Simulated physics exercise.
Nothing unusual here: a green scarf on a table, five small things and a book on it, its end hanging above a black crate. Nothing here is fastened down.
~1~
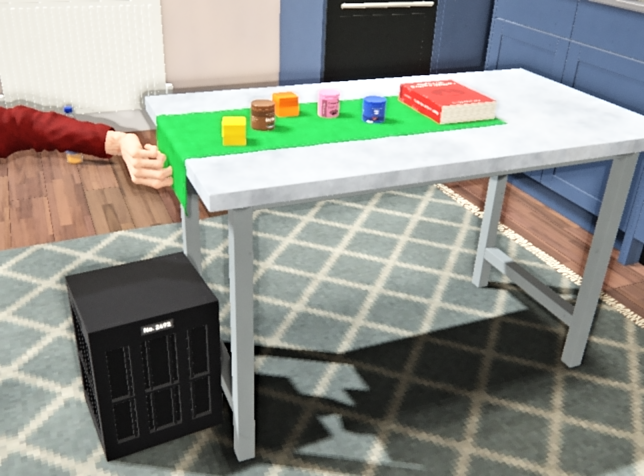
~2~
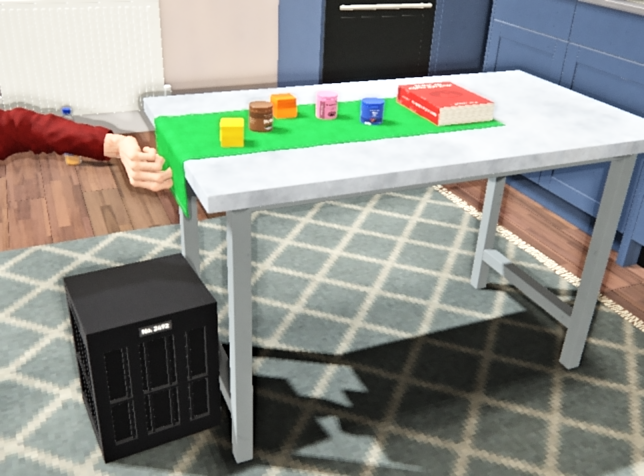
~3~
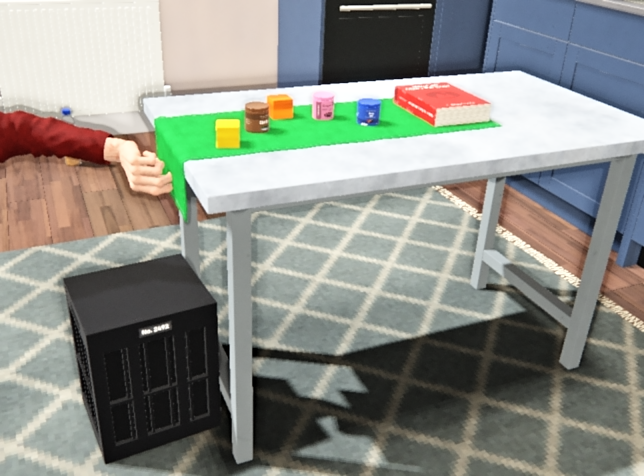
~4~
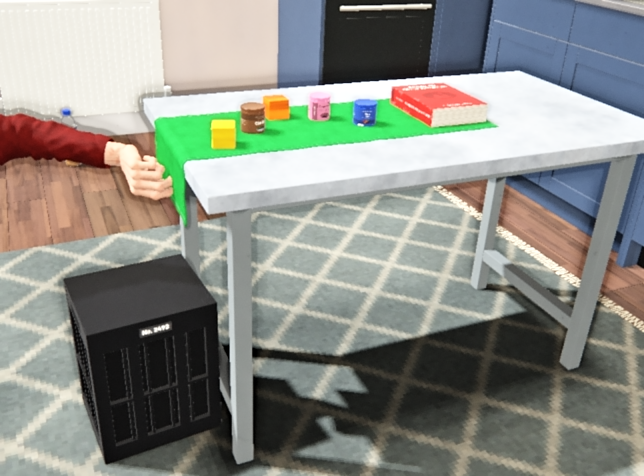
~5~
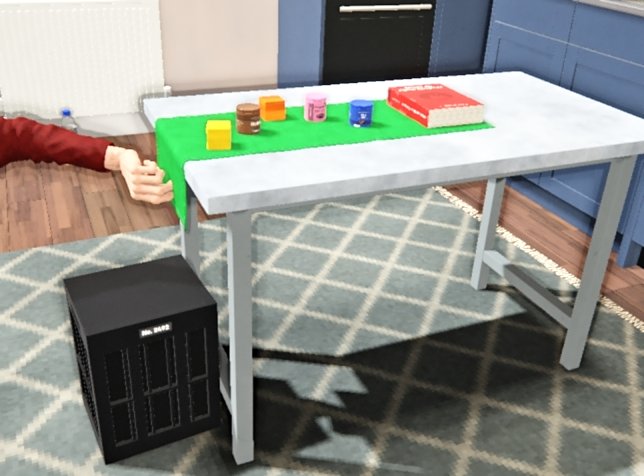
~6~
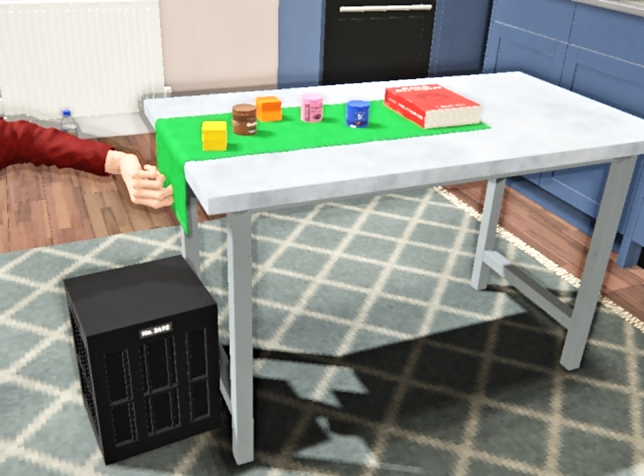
A hand in a dark red sleeve grips the hanging end of a green scarf at the left of a pale grey table, seen from slightly above in a room with blue cabinets. On the scarf sit a yellow cube, brown pot, orange cube, pink pot, blue pot and red book, with a black crate below. The hand draws the scarf slightly downward, and everything on it slides a little left together.
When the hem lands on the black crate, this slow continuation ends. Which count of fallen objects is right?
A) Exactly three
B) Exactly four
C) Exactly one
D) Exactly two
Answer: D.
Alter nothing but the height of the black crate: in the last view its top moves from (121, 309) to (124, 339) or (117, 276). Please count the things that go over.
First case 3, second 1.
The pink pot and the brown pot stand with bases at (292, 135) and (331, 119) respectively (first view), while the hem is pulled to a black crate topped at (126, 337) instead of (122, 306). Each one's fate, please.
In the end the pink pot is no longer on top and the brown pot is still on top.
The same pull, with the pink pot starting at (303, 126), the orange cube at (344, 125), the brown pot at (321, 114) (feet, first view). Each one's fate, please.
Outcome: Pink pot stays aboard, orange cube stays aboard, brown pot stays aboard.
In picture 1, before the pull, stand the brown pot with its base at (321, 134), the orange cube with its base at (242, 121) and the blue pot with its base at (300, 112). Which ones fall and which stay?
As for the brown pot, it holds its spot; the orange cube, it leaves the top; the blue pot, it holds its spot.
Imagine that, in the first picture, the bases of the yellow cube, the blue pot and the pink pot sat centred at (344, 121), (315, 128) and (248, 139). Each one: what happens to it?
The yellow cube ends up still aboard; the blue pot ends up still aboard; the pink pot ends up knocked off.
Early on, hem near (174, 236); all still up.
Midway, hem near (174, 268); yellow cube gone.
Near the end, hem on the crate; yellow cube and brown pot gone.
Finally, hem on the crate; yellow cube and brown pot gone. It carries off two.
